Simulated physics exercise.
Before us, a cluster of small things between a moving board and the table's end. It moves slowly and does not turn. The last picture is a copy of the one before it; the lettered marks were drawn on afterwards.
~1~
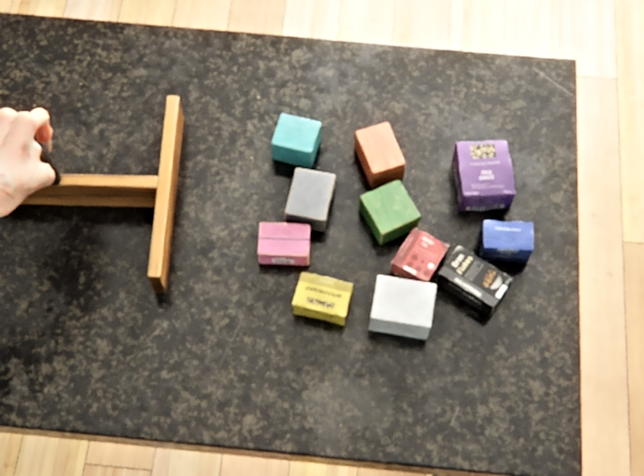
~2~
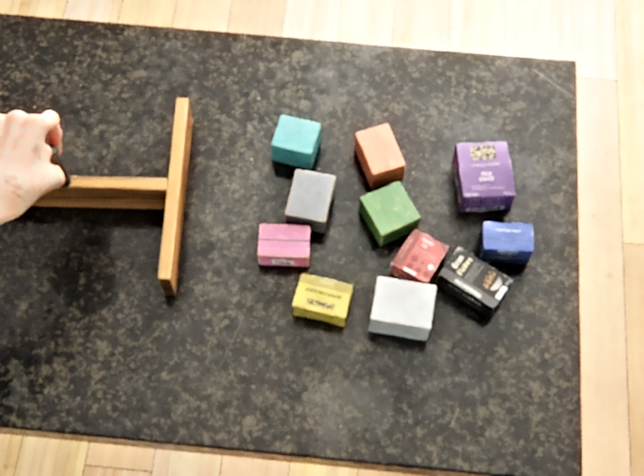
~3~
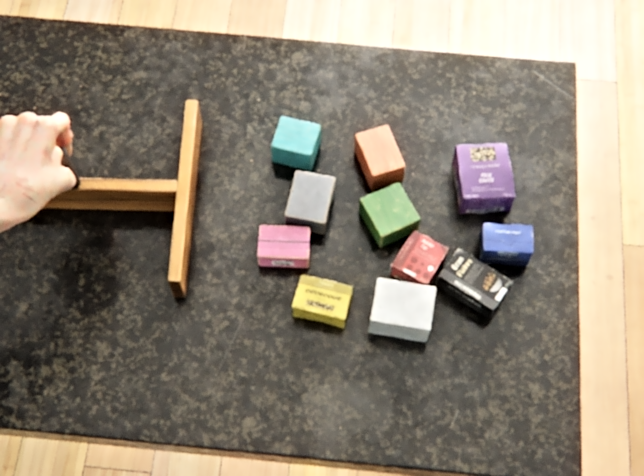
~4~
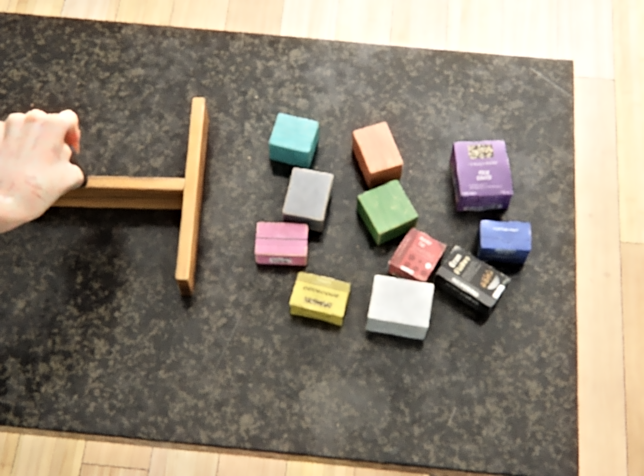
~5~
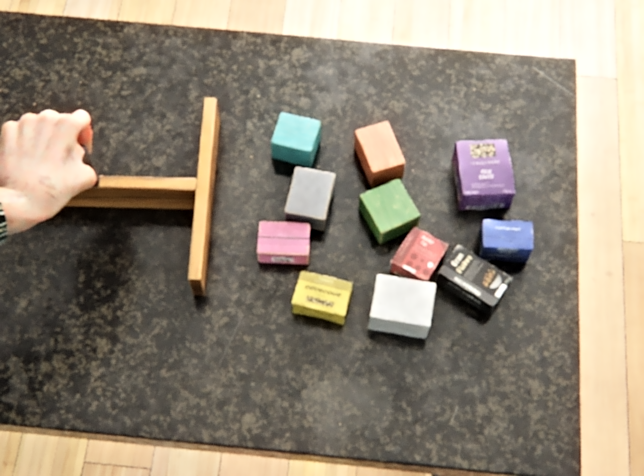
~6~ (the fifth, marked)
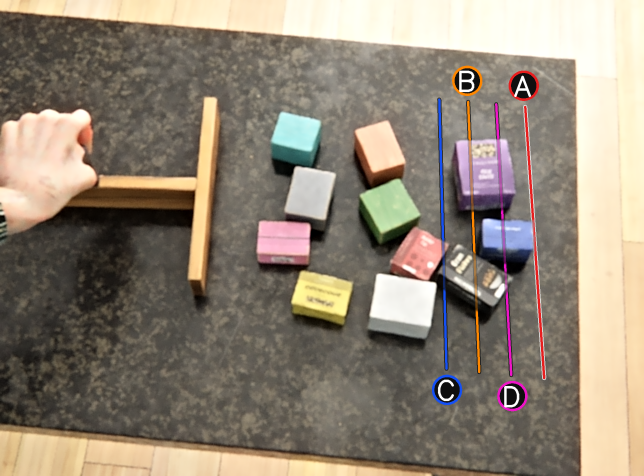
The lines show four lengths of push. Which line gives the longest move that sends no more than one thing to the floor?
Line C.
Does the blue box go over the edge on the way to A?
By then, yes.
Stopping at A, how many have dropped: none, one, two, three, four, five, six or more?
By then, six or more.
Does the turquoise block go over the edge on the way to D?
By then, no.
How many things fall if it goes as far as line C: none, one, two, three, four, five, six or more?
The count is none.
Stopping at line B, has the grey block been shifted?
Yes.
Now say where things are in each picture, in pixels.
Yellow packet (323, 298); pink box (284, 244); turquoise block (297, 141), in the first frame.
Board (173, 184); red box (420, 261), in the second frame.
Board (184, 186); green block (390, 216), in the third frame.
Board (191, 184); black packet (472, 281), in the fourth frame.
Board (203, 184); white block (402, 307); grey block (311, 199); yellow packet (323, 297), in the fifth frame.
On the marked copy, A at (534, 234); B at (473, 229); C at (443, 226); D at (503, 231).
Taking C. A third of the way, board (288, 192); turquoise block (318, 139); pink box (318, 246).
Two thirds of the way, board (375, 200); black packet (506, 283); purple packet (488, 175).
When it is over, board (442, 206); black packet (571, 287); blue box (566, 247); none fallen.
As for the rest, A drops seven; B drops three; D drops four.
